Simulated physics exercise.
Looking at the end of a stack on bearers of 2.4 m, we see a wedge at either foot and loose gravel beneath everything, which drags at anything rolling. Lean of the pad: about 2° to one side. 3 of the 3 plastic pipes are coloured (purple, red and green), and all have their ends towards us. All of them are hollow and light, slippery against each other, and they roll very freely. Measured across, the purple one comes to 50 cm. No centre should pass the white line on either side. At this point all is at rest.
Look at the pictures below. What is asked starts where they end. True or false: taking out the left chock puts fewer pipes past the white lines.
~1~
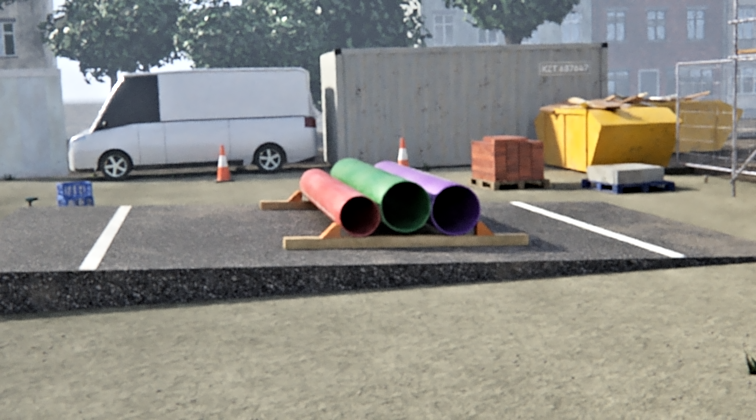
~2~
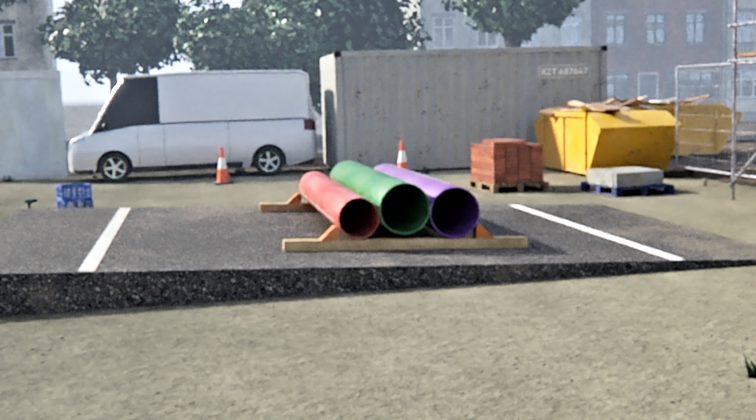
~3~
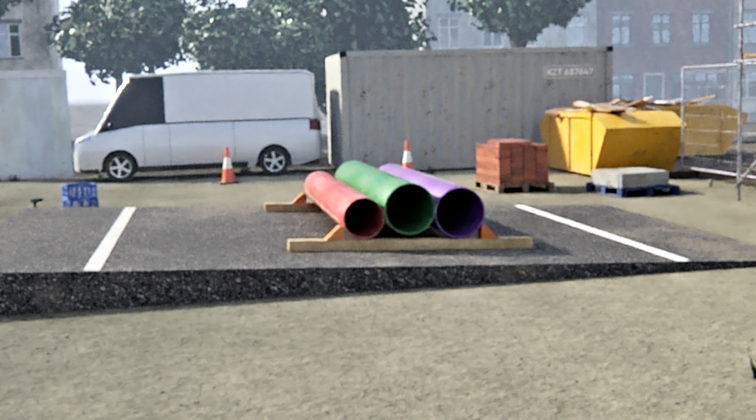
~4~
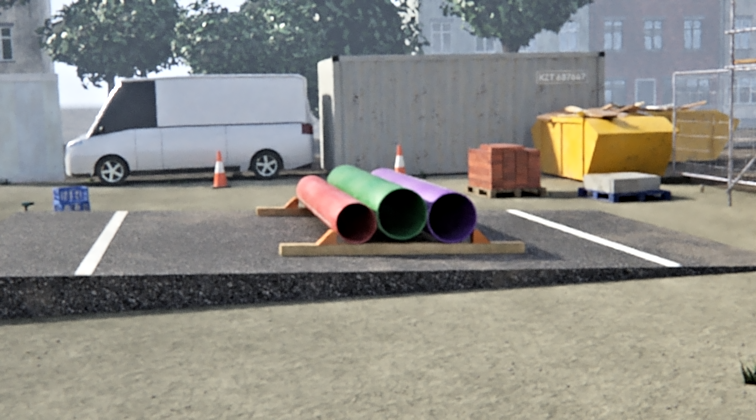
True.
If it is the left, after 0.7 s, purple is on the bearers, 75 cm from the bearers' right end; red is on the bearers, 70 cm from the bearers' left end; green is on the bearers, 115 cm from the bearers' left end; 0 of 3 have crossed.
If it is the left, in the end, purple is on the bearers, 75 cm from the bearers' right end; red is on the bearers, 70 cm from the bearers' left end; green is on the bearers, 115 cm from the bearers' left end; 0 of 3 have crossed.
If it is the right, after 2.9 s, purple is off the bearers, 95 cm short of the right line, rolling right; red is on the bearers, 110 cm from the bearers' right end, rolling right; green is on the bearers, 50 cm from the bearers' right end, rolling right; 0 of 3 have crossed.
If it is the right, in the end, purple is past the right line; red is past the right line; green is past the right line; 3 of 3 have crossed.
